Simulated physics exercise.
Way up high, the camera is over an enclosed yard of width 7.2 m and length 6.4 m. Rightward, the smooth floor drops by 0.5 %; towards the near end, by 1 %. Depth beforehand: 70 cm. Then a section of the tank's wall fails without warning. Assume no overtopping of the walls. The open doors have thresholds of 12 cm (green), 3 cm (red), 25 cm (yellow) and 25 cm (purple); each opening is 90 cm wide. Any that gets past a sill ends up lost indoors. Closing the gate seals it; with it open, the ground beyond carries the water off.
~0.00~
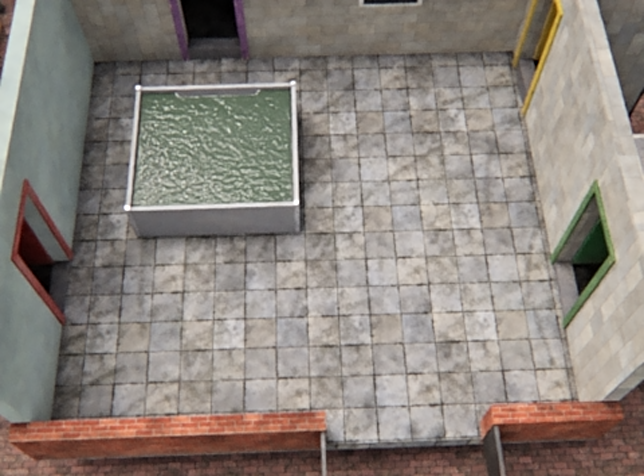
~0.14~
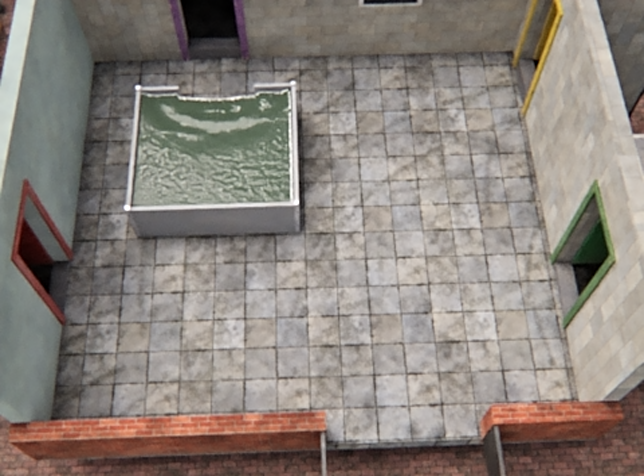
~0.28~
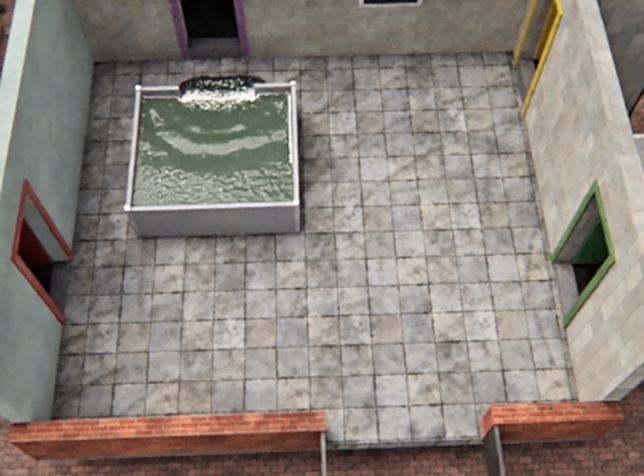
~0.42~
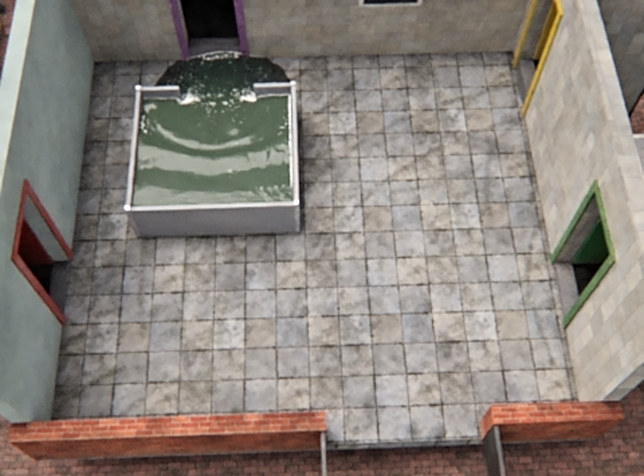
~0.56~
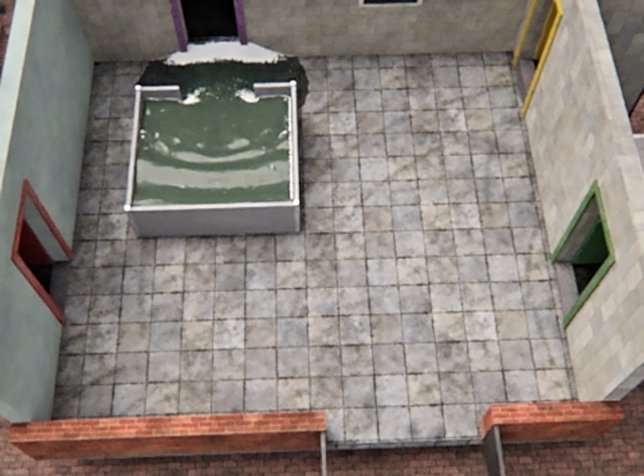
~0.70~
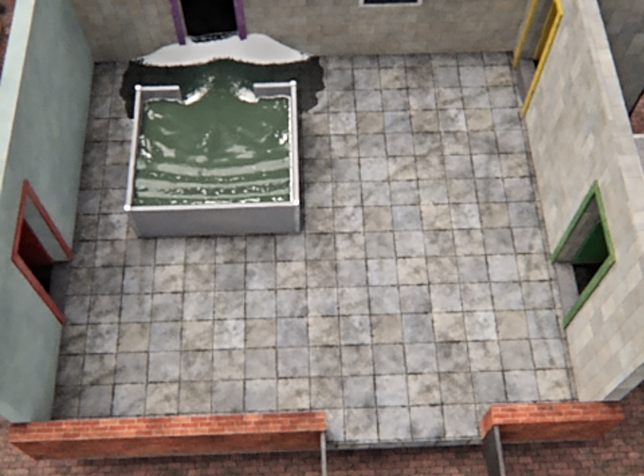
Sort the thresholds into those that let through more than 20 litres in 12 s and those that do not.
Sorted: Green door does not; red door lets more through; yellow door does not; purple door lets more through.
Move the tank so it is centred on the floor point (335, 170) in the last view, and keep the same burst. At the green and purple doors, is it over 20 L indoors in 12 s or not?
Relative to the limit, green is within it and purple is within it.
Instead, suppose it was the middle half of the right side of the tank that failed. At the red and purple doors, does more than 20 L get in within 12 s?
Red: Within limit; purple: Within limit.
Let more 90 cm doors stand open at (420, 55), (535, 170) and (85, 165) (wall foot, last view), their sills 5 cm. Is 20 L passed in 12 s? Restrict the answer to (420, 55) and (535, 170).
Check, in order - pass / fail.
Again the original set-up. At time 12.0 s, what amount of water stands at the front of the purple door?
I'd put it at around 7.5 cm deep.
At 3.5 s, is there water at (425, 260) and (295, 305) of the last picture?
Untouched, untouched.
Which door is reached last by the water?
Looks like the green door.
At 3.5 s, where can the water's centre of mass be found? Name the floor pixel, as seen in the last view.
I'd say somewhere around (239, 146).
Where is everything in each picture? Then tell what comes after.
Still water, 70 cm deep, in the tank at (215, 147), in the first frame.
Water pours out on the tank's far side and has run 0.7 m, to a hidden place; typically 11 cm deep outside, 70 cm at the tank's back, in the second frame.
Water pours out on the tank's far side and has run 0.9 m, to (253, 81); typically 12 cm deep outside, 70 cm at the tank's back, in the third frame.
Water pours out on the tank's far side and has run 1.4 m, to (260, 58); typically 10 cm deep outside, 70 cm at the tank's back, in the fourth frame.
The front is at (292, 58), 1.7 m from the gap on the tank's far side; 3.0 m2 of floor is under water; 69 cm left at the back of the tank, in the fifth frame.
The front is at (313, 57), 2.0 m from the gap on the tank's far side; 3.5 m2 of floor is under water; 62 cm left at the back of the tank, in the sixth frame.
After 1.4 s water covers 10 % of the floor and is deepest (48 cm) near (243, 62); green door not reached, red door not reached, yellow door not reached, purple door 49 cm at the sill, 109 L in.
After 2.2 s water covers 30 % of the floor and is deepest (42 cm) near (222, 62); green door not reached, red door not reached, yellow door 6 cm at the sill, 0 L in, purple door 43 cm at the sill, 217 L in.
After 3.5 s water covers 50 % of the floor and is deepest (30 cm) near (222, 70); green door not reached, red door 3 cm at the sill, 0 L in, yellow door 19 cm at the sill, 0 L in, purple door 29 cm at the sill, 274 L in.
After 7.0 s water covers 80 % of the floor and is deepest (19 cm) near (50, 436); green door 6 cm at the sill, 0 L in, red door 7 cm at the sill, 27 L in, yellow door 11 cm at the sill, 0 L in, purple door 17 cm at the sill, 285 L in.
After 12.0 s water covers 95 % of the floor and is deepest (14 cm) near (557, 417); green door 12 cm at the sill, 2 L in, red door 4 cm at the sill, 48 L in, yellow door 6 cm at the sill, 0 L in, purple door 8 cm at the sill, 285 L in.
